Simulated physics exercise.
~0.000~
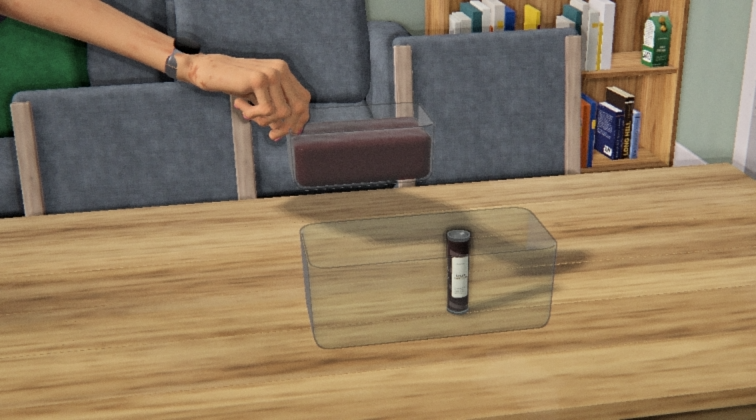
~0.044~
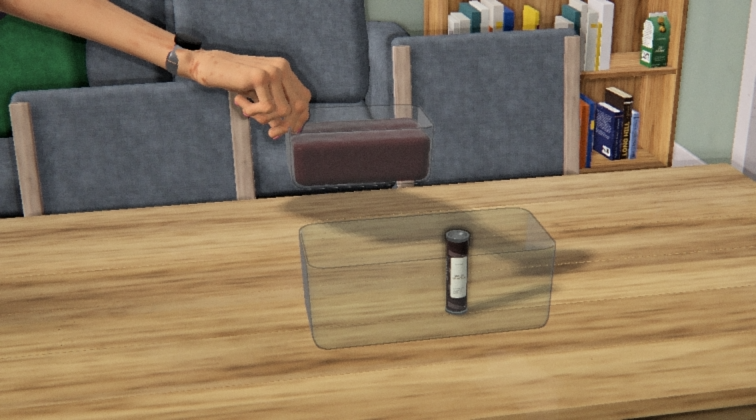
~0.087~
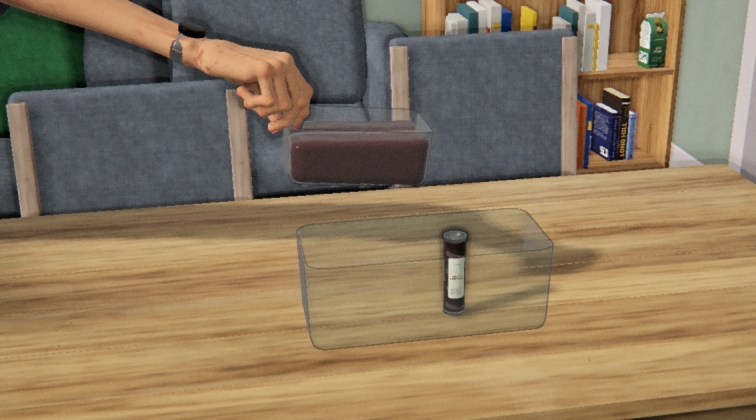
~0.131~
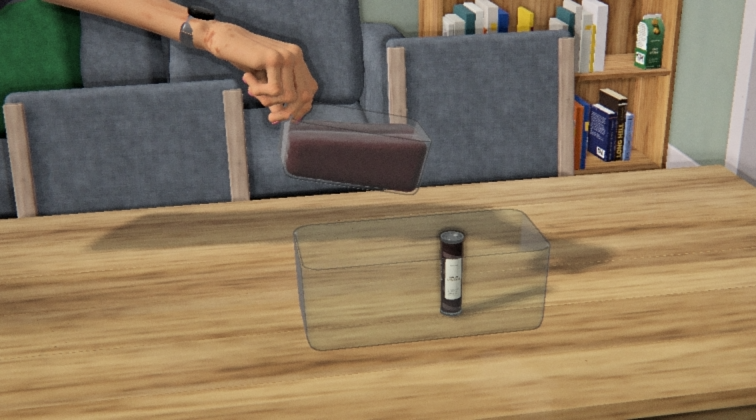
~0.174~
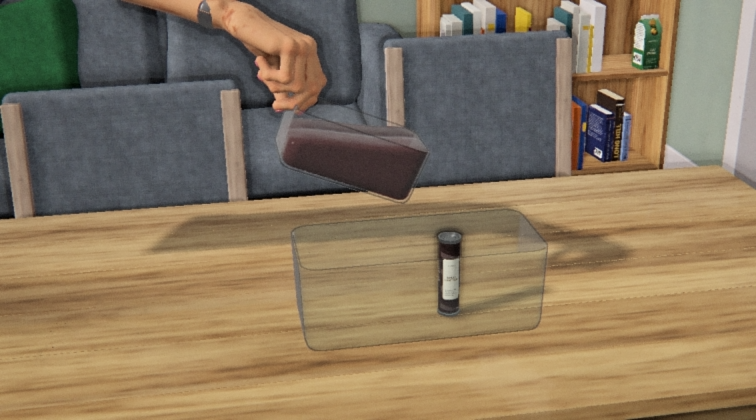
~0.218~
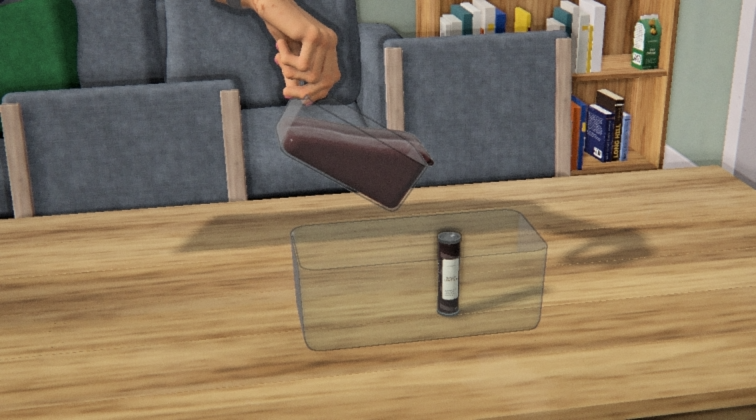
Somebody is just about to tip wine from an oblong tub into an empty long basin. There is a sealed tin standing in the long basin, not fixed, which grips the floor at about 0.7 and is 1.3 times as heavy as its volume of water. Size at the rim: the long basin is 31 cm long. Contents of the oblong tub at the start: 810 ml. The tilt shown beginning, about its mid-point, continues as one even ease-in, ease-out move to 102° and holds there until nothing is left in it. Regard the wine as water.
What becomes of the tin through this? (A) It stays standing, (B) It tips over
A.
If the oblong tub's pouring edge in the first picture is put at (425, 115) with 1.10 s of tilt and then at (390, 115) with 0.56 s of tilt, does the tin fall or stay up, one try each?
Trial 1 - tin stays standing; trial 2 - tin tips.
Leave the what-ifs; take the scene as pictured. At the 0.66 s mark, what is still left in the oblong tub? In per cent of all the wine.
3 per cent or thereabouts.
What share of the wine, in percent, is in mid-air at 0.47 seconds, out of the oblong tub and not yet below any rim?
At that moment, about 40 percent.
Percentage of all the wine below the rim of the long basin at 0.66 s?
Some 88 percent of the total.
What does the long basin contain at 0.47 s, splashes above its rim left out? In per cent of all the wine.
Near 46 in a hundred.
Then, 0.47 s in, the tilt is 96° and 15 per cent is still to pour; the tin stands where it began.
Then, 0.66 s in, the tilt is 102° and 3 per cent is still to pour; the tin stands where it began.
Then, 0.85 s in, the tilt is 102° and 0 per cent is still to pour; the tin stands where it began.
Then, 1.06 s in, the tilt is 102° and 0 per cent is still to pour; the tin stands where it began.
Finally, the tin stands where it began.
